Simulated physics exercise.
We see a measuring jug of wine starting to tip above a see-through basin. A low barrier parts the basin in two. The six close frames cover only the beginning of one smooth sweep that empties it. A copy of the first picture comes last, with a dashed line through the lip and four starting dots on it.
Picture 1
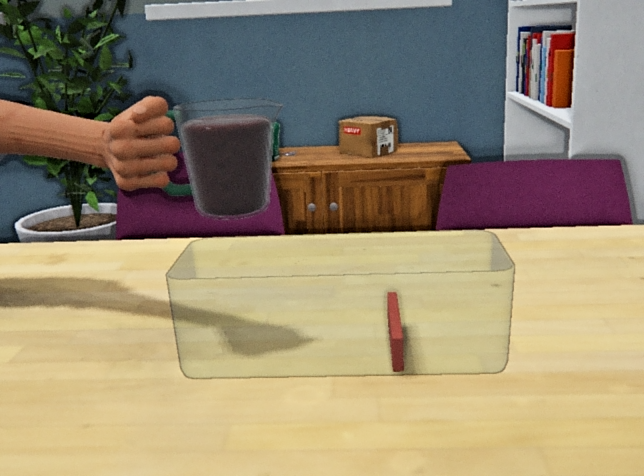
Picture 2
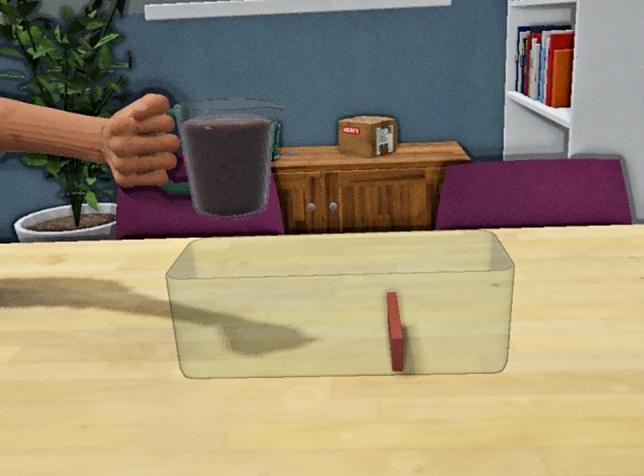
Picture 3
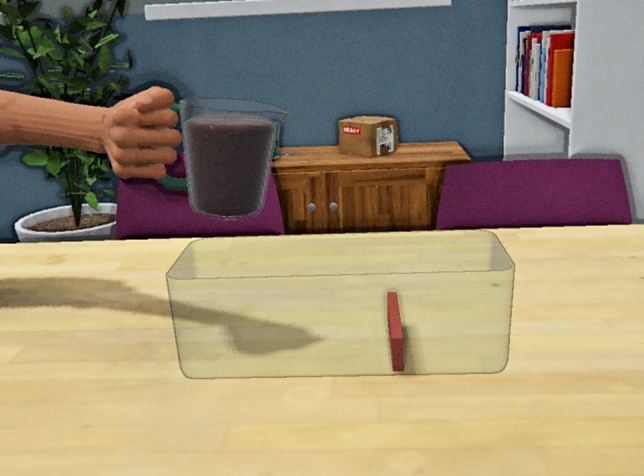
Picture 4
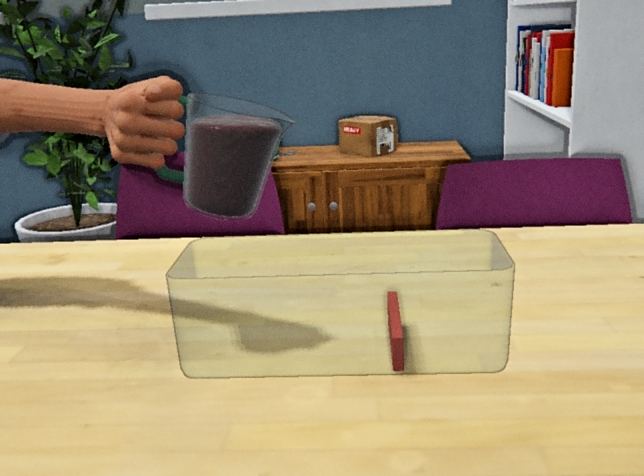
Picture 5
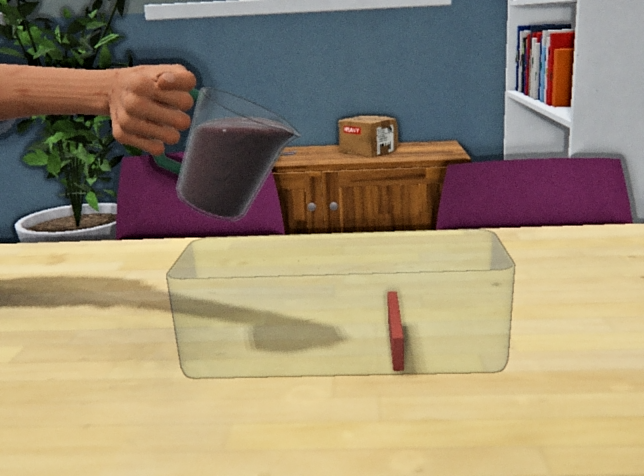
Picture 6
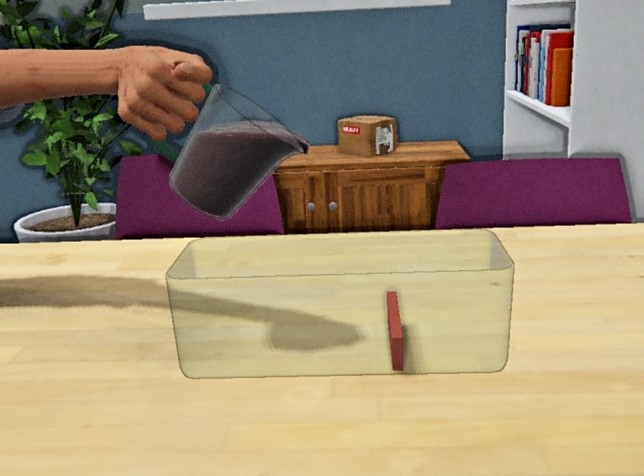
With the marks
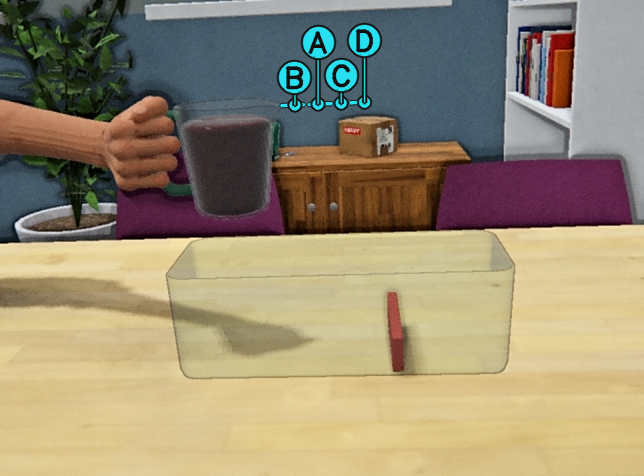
A hand holding a clear jug of dark wine kept it upright above a see-through basin with a low red barrier inside, then tilted it steadily to the right until wine reached over the lip.
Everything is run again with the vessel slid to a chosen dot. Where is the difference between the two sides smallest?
A beats the others.
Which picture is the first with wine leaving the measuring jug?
In picture 6.
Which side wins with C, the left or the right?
More ends on the right.
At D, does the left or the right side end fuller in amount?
More ends on the right.
In cyan, A at (318, 104); B at (294, 105); C at (341, 103); D at (364, 102).
If A is chosen, about 55 % ends left of the wall and 44 % right of it.
If B is chosen, about 93 % ends left of the wall and 5 % right of it.
If C is chosen, about 8 % ends left of the wall and 91 % right of it.
If D is chosen, about 5 % ends left of the wall and 93 % right of it.
